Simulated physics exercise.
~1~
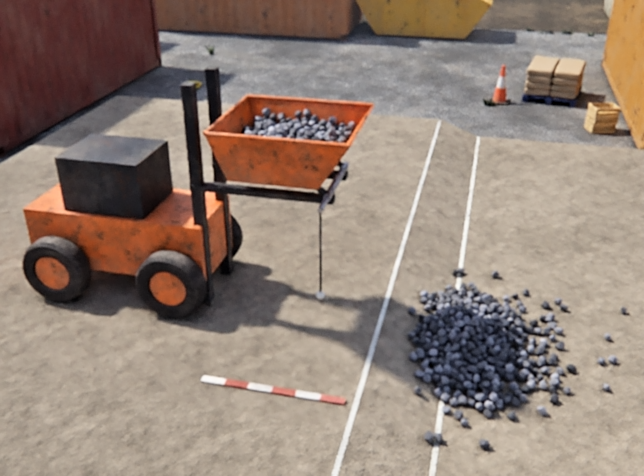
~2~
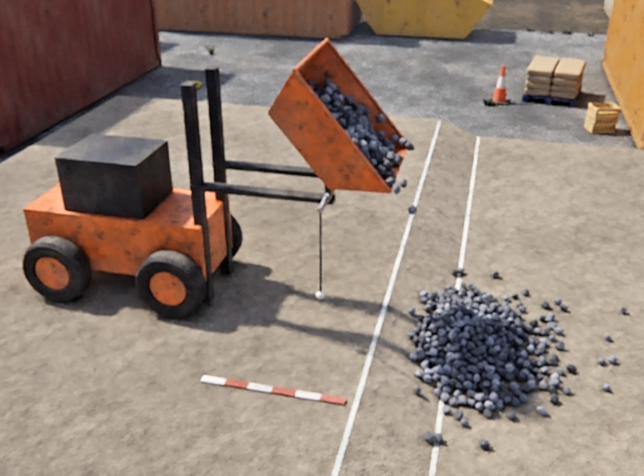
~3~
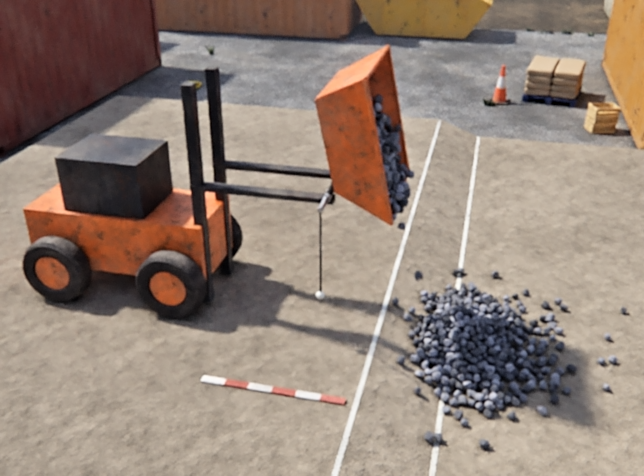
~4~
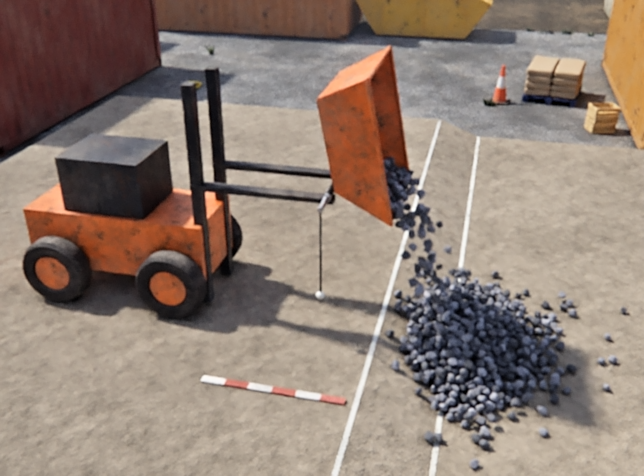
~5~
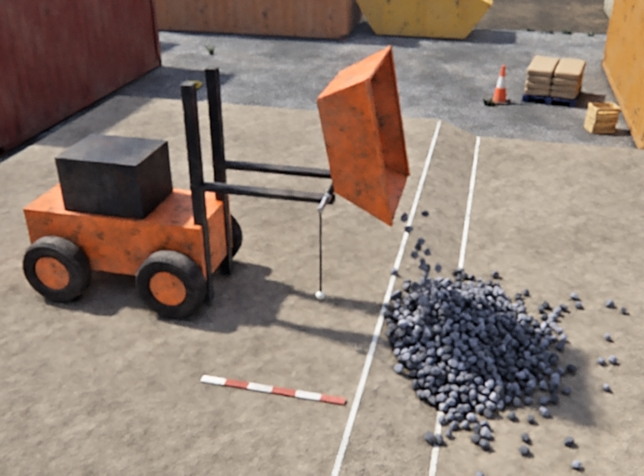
An orange skip full of dark grey stones, held up on the forks of an orange truck, tips steeply to the right and pours its load onto an existing heap beside two white lines, ending empty and still tilted above a larger, wider pile as the last stones fall.
